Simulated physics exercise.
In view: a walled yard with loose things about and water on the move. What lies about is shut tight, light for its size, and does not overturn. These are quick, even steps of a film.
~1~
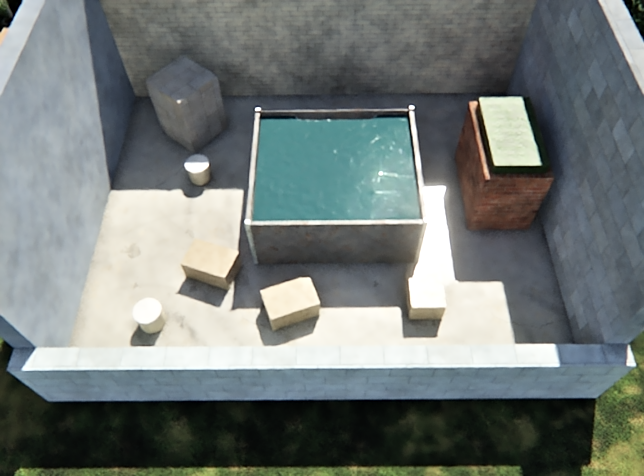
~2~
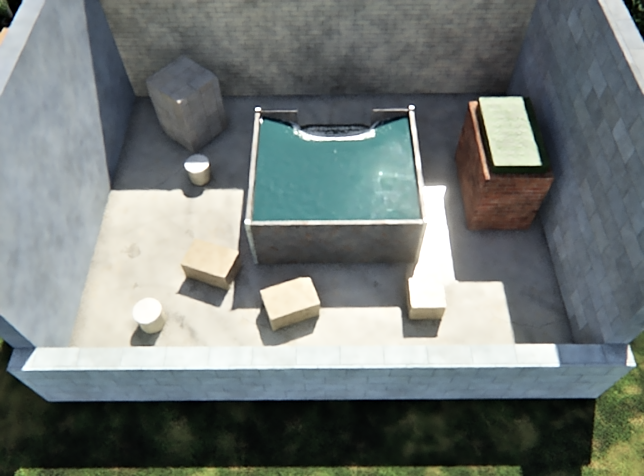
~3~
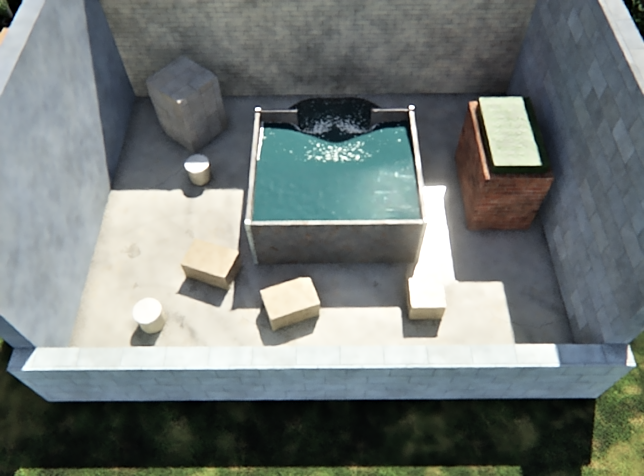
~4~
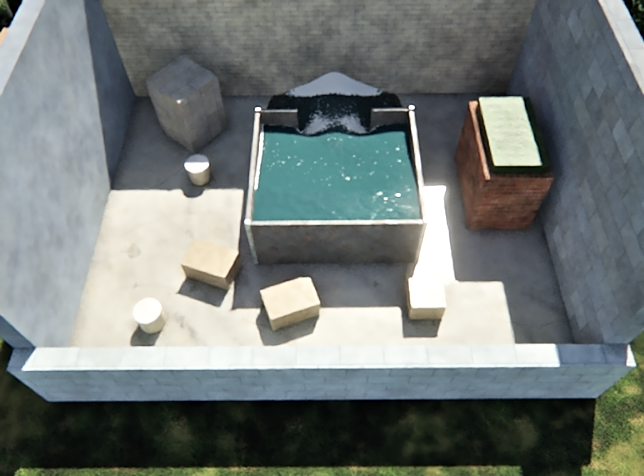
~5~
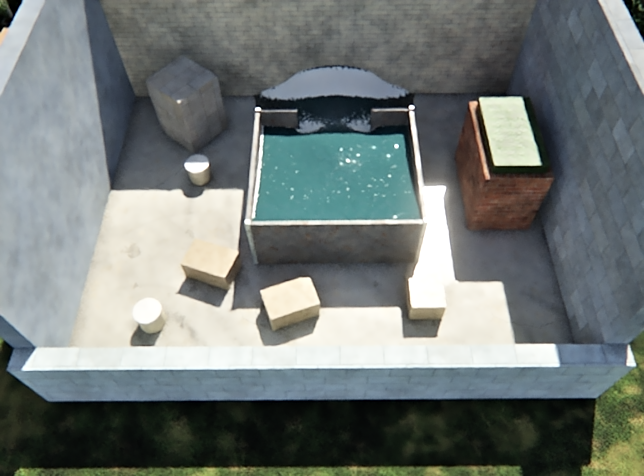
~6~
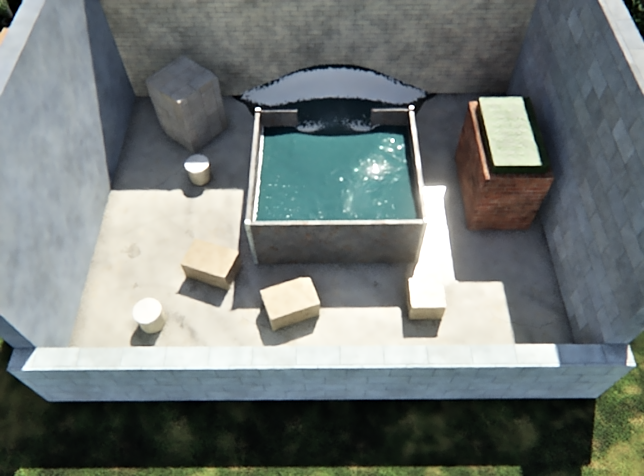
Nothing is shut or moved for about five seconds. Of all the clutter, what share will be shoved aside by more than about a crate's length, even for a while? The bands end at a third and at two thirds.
That comes to one to two thirds.
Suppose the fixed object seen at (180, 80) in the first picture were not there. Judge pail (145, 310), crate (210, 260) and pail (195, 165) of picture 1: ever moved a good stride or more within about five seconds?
In turn: Pushed that far, that far or more, pushed that far.
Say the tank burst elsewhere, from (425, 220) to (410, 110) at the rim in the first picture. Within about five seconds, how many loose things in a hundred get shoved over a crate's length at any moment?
About 100 per cent.
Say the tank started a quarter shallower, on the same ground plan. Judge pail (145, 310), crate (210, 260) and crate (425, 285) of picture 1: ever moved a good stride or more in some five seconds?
One after the other: Under that, swept aside, short of that.
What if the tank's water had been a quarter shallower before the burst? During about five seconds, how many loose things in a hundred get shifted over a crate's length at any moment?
Near 40 in a hundred.
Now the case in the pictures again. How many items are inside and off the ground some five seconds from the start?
3 of them.
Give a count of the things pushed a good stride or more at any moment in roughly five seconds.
That makes 2.
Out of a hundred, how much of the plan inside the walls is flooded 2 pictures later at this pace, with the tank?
Roughly 30 per cent.
A moment on, 0 of 5 are well off their spots; 0 afloat.
Next, 0 of 5 are well off their spots; 0 afloat.
Later, 2 of 5 are well off their spots; 0 afloat.
In the end, 2 of 5 are well off their spots, and 2 have been at some point; 3 afloat.
